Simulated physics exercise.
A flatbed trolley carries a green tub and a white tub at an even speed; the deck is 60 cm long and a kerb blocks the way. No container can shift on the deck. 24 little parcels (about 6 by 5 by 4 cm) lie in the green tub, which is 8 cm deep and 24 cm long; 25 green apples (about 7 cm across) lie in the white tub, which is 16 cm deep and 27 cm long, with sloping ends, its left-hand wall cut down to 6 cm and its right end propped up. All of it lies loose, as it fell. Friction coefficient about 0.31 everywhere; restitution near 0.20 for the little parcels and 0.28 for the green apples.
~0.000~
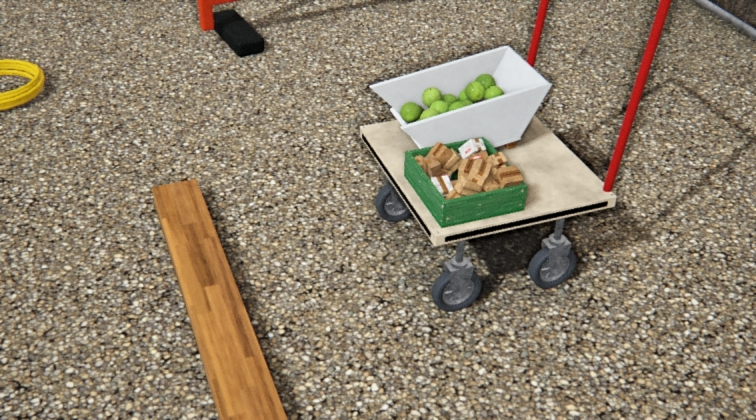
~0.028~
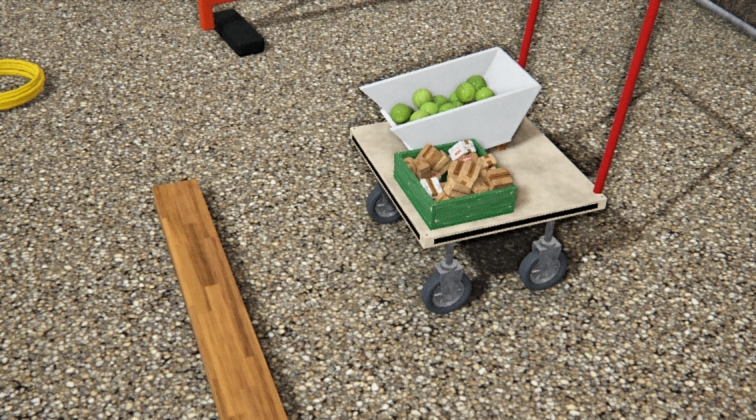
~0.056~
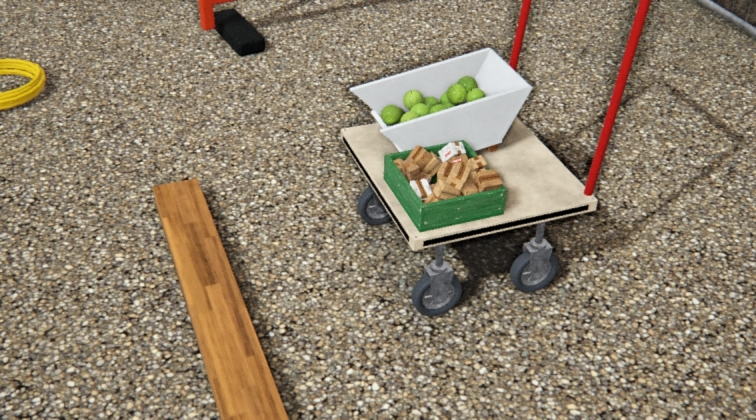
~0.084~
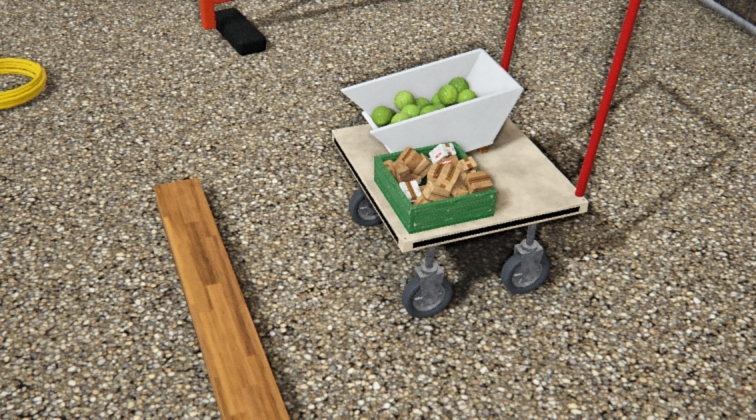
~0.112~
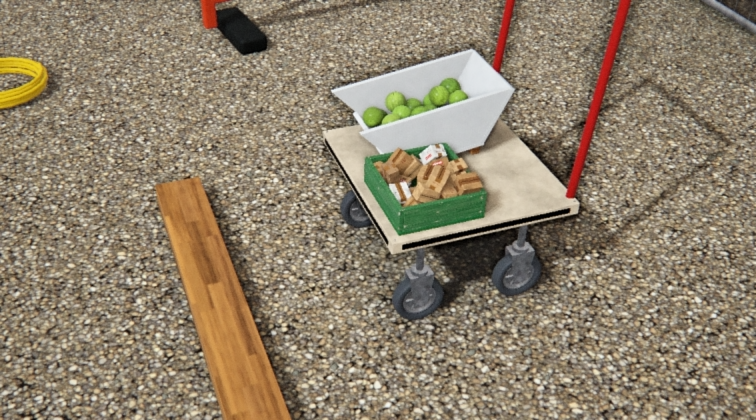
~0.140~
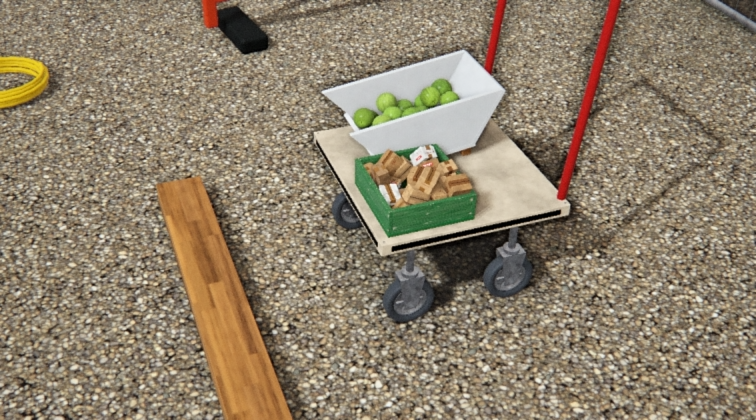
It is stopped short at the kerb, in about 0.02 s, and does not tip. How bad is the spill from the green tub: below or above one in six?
Fewer than one in six of the little parcels leave the green tub.
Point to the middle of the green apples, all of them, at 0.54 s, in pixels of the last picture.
Near (281, 145).
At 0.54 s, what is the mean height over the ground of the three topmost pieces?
About 52 cm.
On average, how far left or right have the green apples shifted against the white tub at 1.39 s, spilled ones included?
About 18 cm to the left.
After 0.44 s, contact.
After 0.54 s, 0 of 24 out of the green tub and 0 of 25 out of the white tub.
After 0.66 s, 1 of 24 out of the green tub and 2 of 25 out of the white tub.
After 0.89 s, 2 of 24 out of the green tub and 5 of 25 out of the white tub.
Final count (at 1.39 s), 2 of 24 out of the green tub and 5 of 25 out of the white tub. Asked share, 2 of 24, 8 per cent.
